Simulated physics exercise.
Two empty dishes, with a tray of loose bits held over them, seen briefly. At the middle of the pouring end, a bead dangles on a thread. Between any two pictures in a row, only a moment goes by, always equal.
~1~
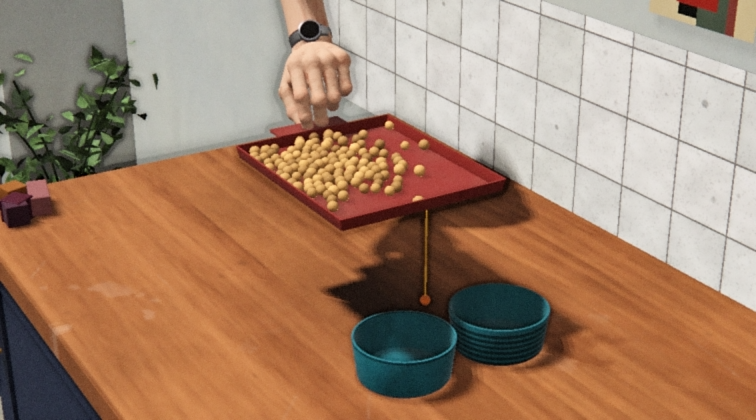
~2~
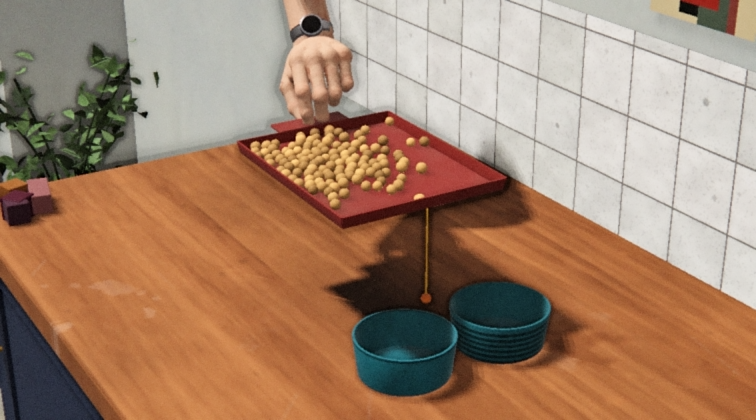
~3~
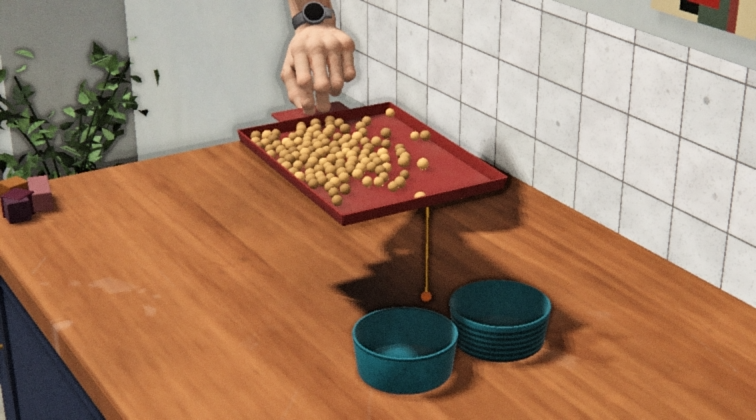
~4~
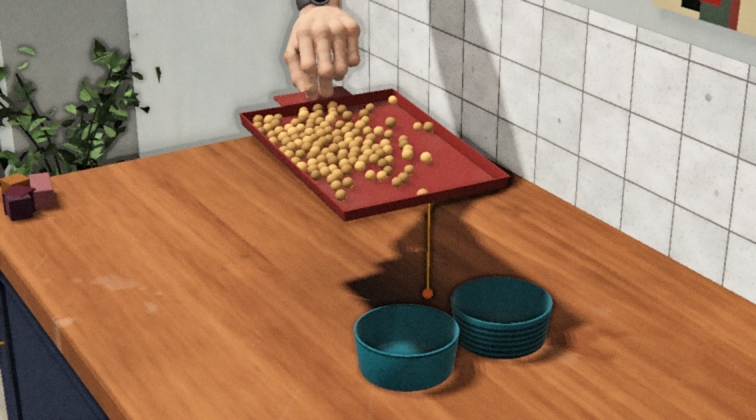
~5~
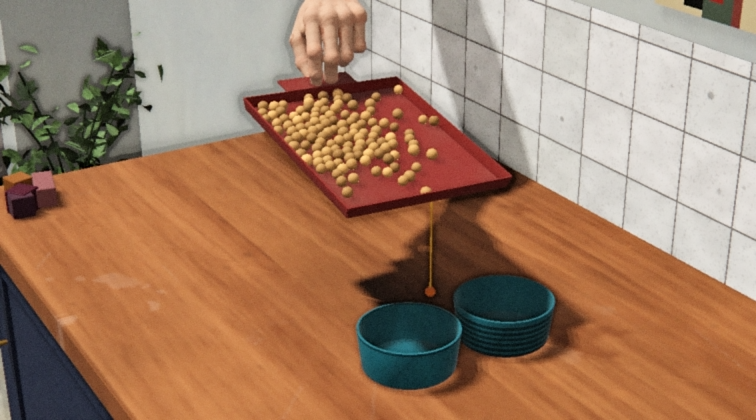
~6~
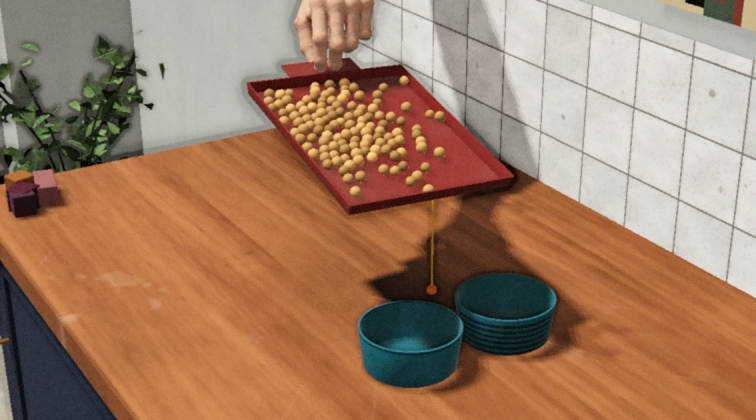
A hand gradually tilting a red tray of round wooden beads above two empty teal dishes, the beads starting to shift.
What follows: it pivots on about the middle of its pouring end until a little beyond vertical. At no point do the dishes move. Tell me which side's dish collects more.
The right side's.
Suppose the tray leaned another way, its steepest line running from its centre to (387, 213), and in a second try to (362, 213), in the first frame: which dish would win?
The first tilt favours the dish to the left, the second the dish to the left.
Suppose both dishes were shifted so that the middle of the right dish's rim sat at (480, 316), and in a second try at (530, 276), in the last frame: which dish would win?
First the dish on the right, then the right one.
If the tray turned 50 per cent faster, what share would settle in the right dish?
Near 60 in a hundred.
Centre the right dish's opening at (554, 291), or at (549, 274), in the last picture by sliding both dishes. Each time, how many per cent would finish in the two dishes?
First placement near 80 percent, second near 70 percent.
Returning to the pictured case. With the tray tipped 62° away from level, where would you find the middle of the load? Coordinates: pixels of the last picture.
Centre estimate: (470, 183).
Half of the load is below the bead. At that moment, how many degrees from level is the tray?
About 75 degrees.
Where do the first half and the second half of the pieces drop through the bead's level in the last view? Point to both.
I'd put it at roughly (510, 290), and after that at roughly (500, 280).
Just after the last frame, tray tipped steeply; roughly two thirds on the tray; just a few in the left dish; roughly a quarter in the right dish; about a tenth outside both; about a tenth in the air.
A moment on, tray tipped past a quarter turn; about a tenth in the left dish; the larger part in the right dish; about a tenth outside both; about a tenth in the air.
Further on, tray tipped past a quarter turn; about a tenth in the left dish; the larger part in the right dish; about a tenth outside both.
When it is over, tray tipped past a quarter turn; about a tenth in the left dish; the larger part in the right dish; about a tenth outside both.
